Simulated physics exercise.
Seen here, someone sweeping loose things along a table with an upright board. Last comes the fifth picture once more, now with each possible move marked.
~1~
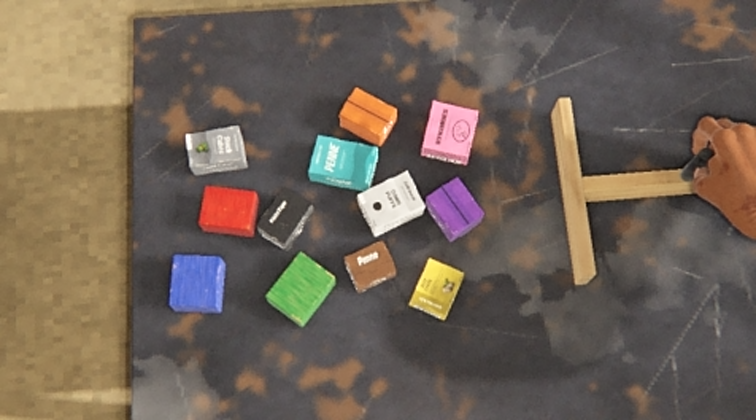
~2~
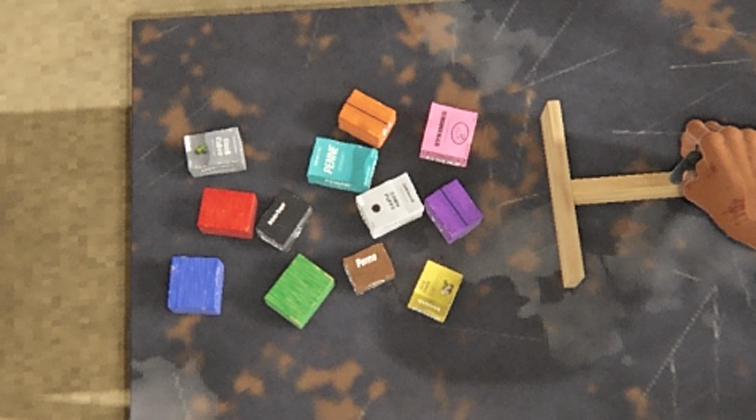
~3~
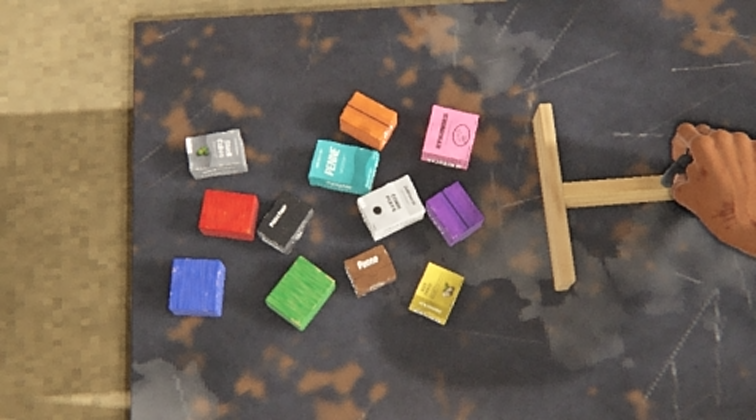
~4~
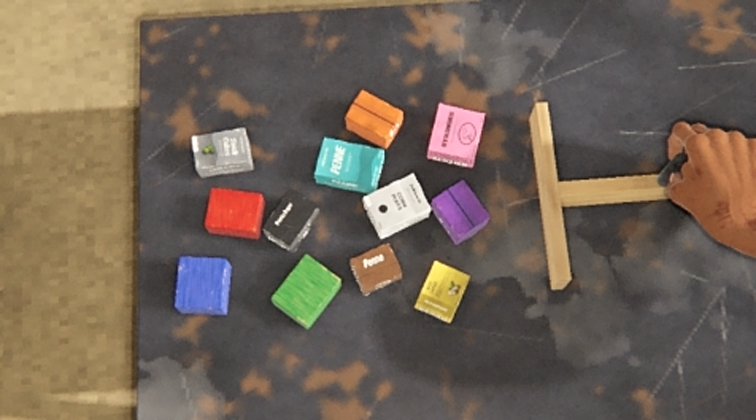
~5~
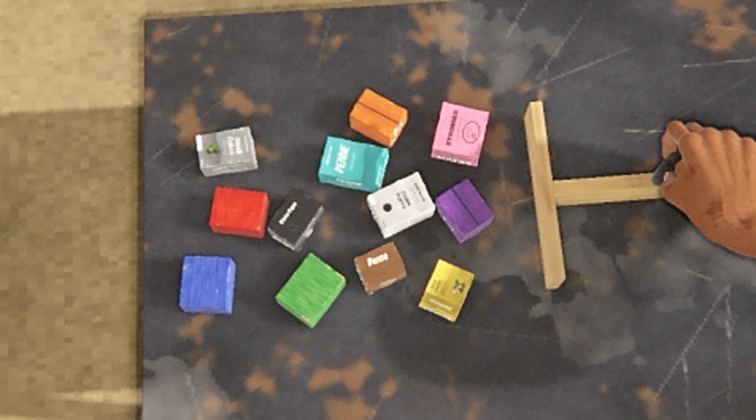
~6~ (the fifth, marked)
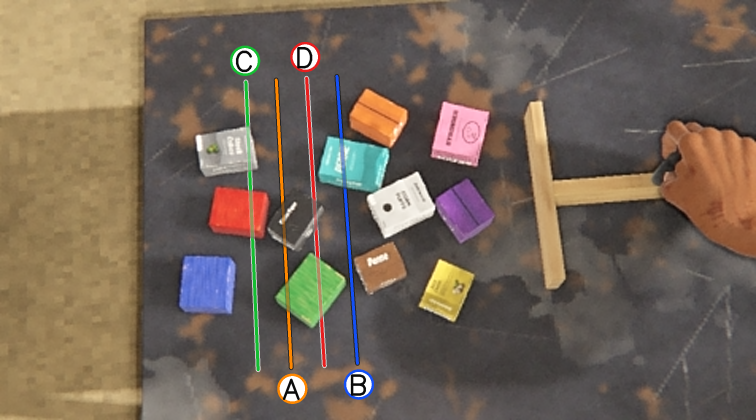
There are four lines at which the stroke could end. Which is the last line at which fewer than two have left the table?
Line A.
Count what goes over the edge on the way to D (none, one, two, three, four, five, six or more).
In all, none.
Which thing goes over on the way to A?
It is the red block.
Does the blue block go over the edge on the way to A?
No.
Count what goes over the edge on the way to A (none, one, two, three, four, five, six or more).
In all, one.
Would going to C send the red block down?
Yes.
On the marked copy, A at (283, 217); B at (347, 213); C at (252, 219); D at (315, 215).
Following A. Soon after the start, board (453, 194); orange box (360, 120); yellow box (431, 296).
Later, board (358, 200); red block (196, 221); grey packet (212, 149).
In the end, board (285, 204); red block over the edge; grey packet (150, 144); one fallen.
As for the rest, B is within the limit but short; C drops three; D is within the limit but short.
